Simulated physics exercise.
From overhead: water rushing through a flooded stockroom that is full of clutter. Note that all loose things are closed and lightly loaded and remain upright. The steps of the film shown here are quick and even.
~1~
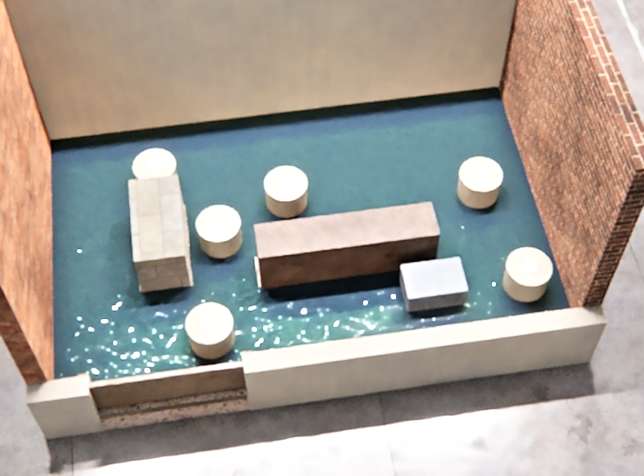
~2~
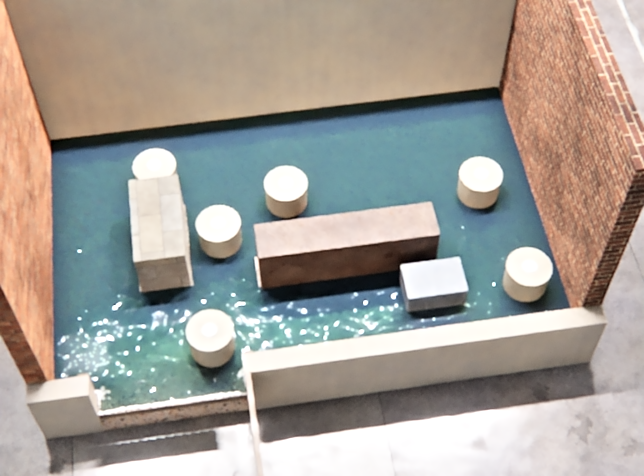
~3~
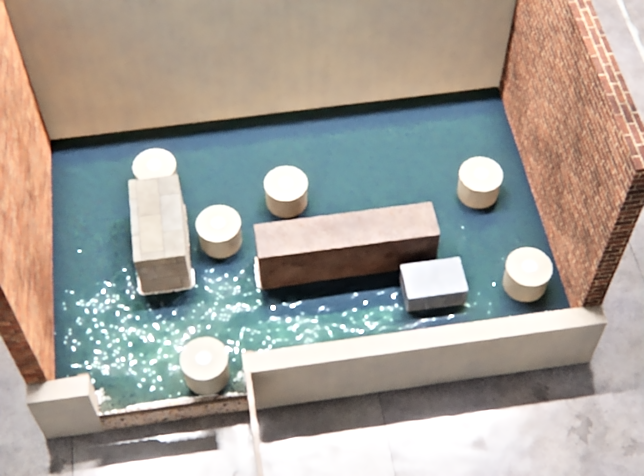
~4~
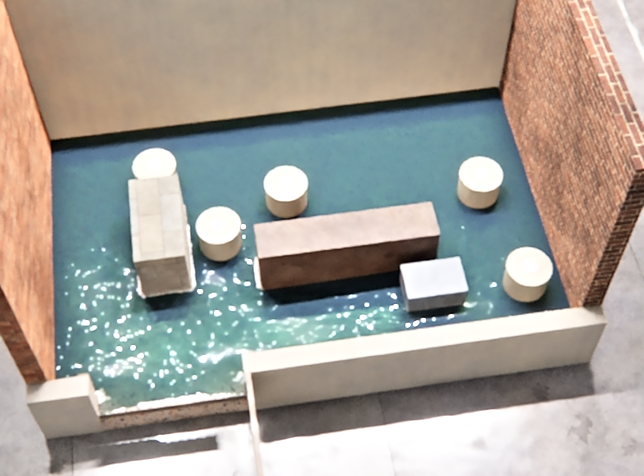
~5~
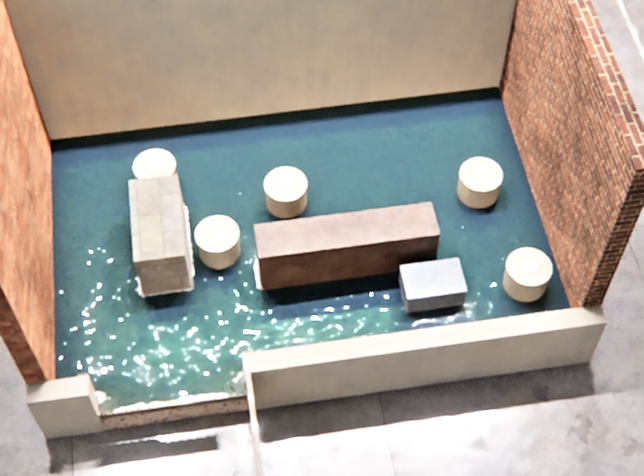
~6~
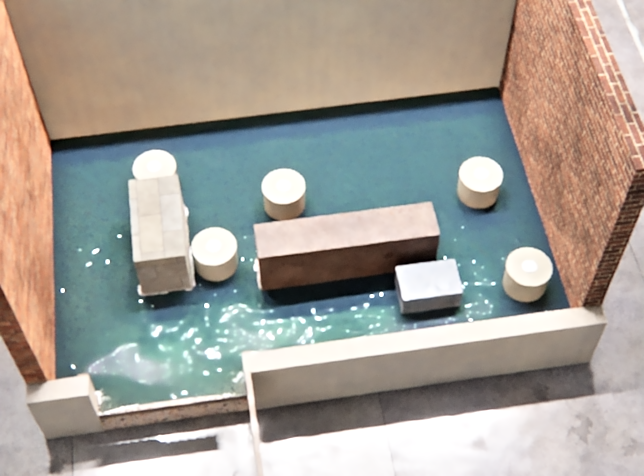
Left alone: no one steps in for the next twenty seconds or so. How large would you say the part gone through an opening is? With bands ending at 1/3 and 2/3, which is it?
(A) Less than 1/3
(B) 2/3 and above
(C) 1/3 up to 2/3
(B) 2/3 and above.
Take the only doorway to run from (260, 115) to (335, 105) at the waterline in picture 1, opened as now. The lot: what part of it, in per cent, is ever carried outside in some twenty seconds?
I'd put it near 60 percent.
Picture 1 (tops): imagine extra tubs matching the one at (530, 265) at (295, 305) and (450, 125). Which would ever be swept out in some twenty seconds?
Copy one taken away, copy two still there.
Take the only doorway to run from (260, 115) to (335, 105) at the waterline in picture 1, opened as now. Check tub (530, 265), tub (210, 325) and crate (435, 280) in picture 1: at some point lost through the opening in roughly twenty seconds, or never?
First one never exits, second never exits, third never exits.
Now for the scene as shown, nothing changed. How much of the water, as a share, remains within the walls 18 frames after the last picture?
I'd put it near 62 per cent.
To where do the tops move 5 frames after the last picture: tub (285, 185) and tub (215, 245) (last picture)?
Estimate: First at (254, 206), second at (170, 365), approximately.
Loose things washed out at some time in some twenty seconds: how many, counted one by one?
6 in all.
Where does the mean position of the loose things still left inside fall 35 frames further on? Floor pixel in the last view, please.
Roughly (316, 348).
A moment on, 1 of 7 are out; 6 afloat.
Next, 3 of 7 are out; 4 afloat.
Later, 5 of 7 are out; 2 afloat.
In the end, 6 of 7 are out; 1 afloat.
